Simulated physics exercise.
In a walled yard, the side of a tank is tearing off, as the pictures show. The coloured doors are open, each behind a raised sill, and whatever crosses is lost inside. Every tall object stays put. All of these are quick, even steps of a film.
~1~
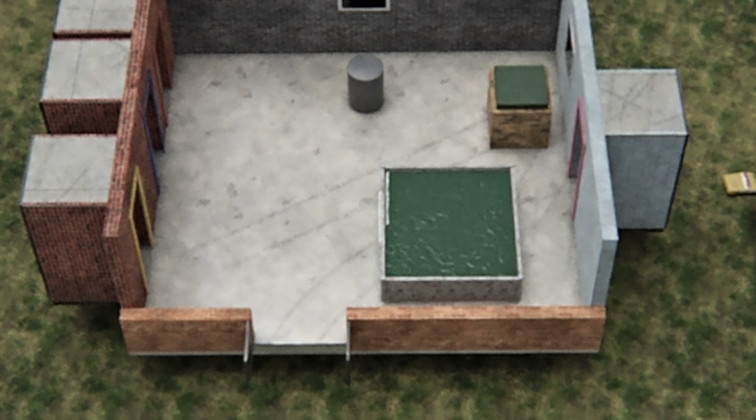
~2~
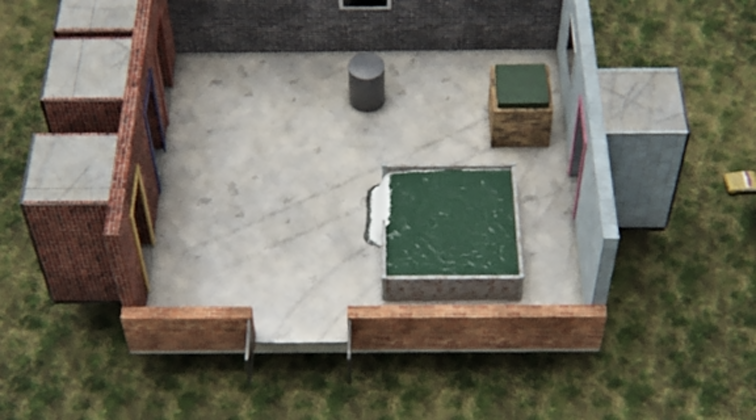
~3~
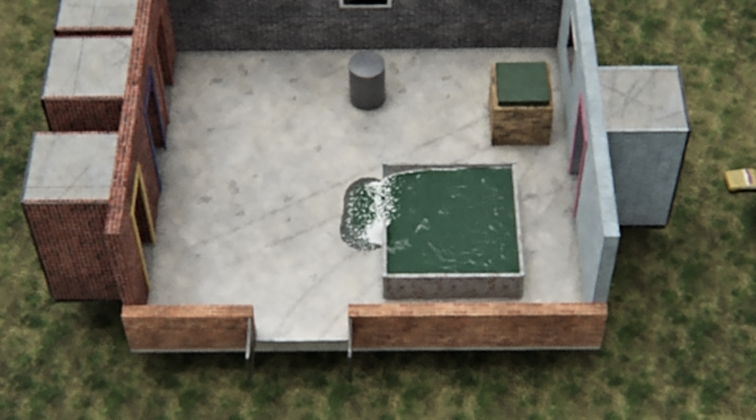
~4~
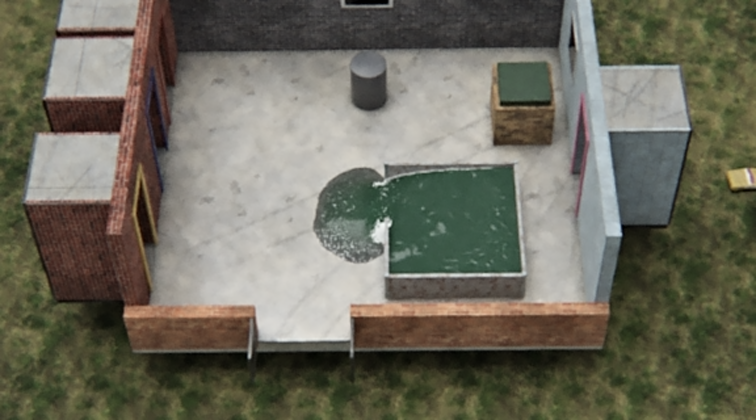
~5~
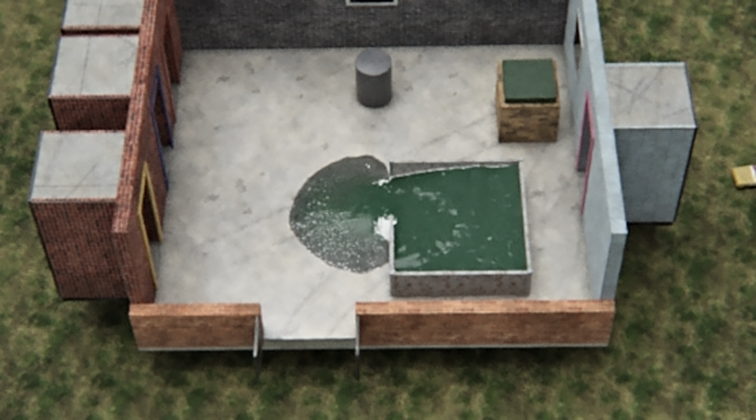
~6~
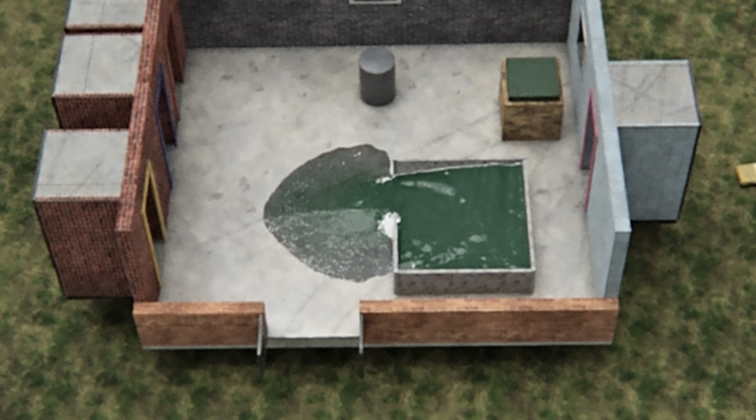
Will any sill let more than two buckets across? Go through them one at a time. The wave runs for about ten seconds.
In the end yellow door: Over the cap. Blue door: Over the cap. Pink door: Within the cap. Red door: Over the cap.
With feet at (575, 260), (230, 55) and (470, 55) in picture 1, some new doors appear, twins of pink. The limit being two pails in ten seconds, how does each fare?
In order: Falls short, exceeds it, falls short.
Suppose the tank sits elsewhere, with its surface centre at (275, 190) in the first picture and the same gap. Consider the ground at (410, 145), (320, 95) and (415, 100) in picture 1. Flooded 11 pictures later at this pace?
In turn: Clear, dry, not flooded.
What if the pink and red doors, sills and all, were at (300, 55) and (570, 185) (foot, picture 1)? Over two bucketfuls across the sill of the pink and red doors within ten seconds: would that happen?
Check - pink: Comes out above; red: Comes out below.
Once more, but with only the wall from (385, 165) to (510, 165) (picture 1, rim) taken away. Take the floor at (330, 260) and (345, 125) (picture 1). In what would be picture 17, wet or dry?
Still dry and Soaked.
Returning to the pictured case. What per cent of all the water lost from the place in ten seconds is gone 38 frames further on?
Near 65 in a hundred.
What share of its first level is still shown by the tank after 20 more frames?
My reading is 50 %.
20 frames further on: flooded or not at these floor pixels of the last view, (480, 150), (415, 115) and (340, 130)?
The three points read clear, clear and soaked through.
A moment on, water covers 25 % of the floor; the yellow door not reached, the blue door not reached, the pink door not reached, the red door not reached.
Next, water covers 40 % of the floor; the yellow door under two buckets in, the blue door under two buckets in, the pink door not reached, the red door not reached.
Then, water covers 50 % of the floor; the yellow door over two buckets in, the blue door over two buckets in, the pink door not reached, the red door over two buckets in.
Later, water covers 60 % of the floor; the yellow door far over two buckets in, the blue door far over two buckets in, the pink door not reached, the red door far over two buckets in.
In the end, water covers 85 % of the floor; the yellow door far over two buckets in, the blue door far over two buckets in, the pink door not reached, the red door far over two buckets in.
